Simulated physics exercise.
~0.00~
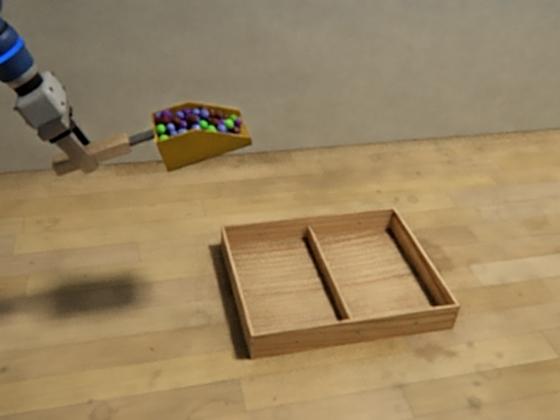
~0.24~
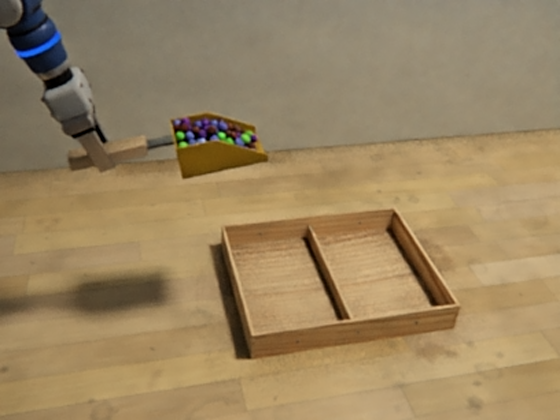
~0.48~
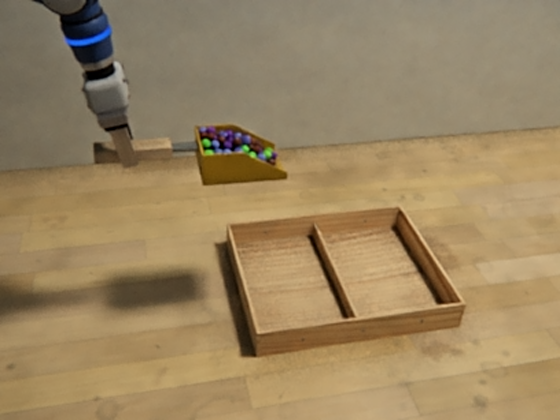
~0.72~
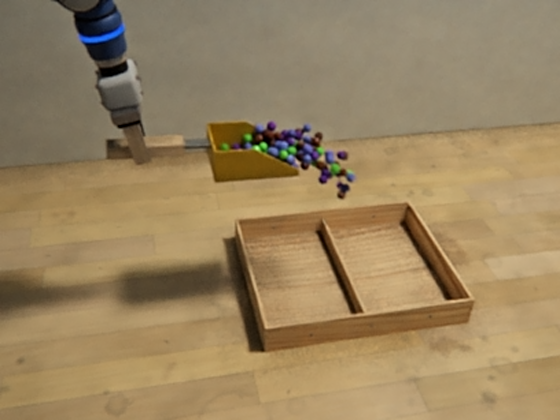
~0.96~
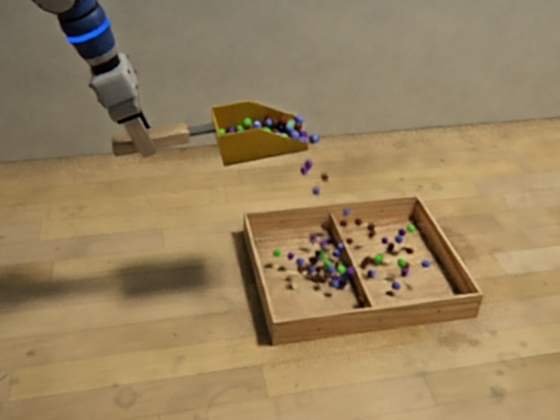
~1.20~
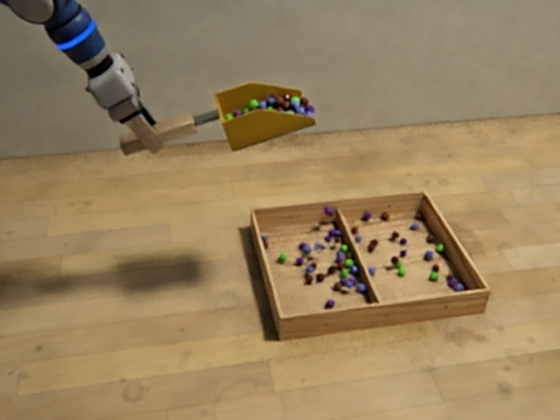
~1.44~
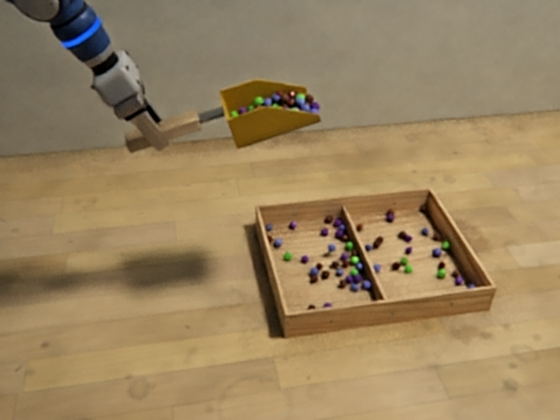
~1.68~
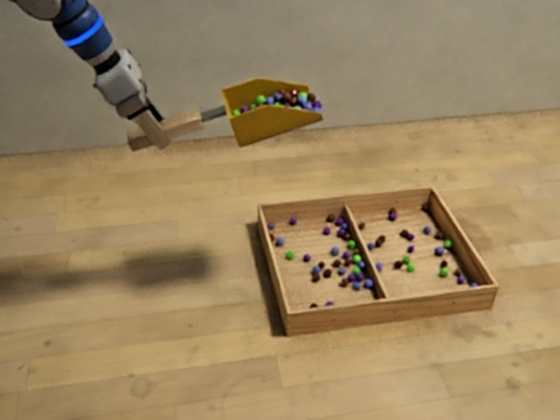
At first, a robot arm holds a yellow scoop full of small purple, green, dark and blue balls, tipped slightly back, above a wooden floor beside a divided wooden tray. The arm carries the scoop right and a little down, levelling it as it goes. The balls then slide out over the open front and spill towards the tray. As the scoop tilts back and rises, the last few fall, and balls scatter across both compartments. Finally the scoop stops, still holding about half its load, with more of the fallen balls lying in the left compartment than the right.
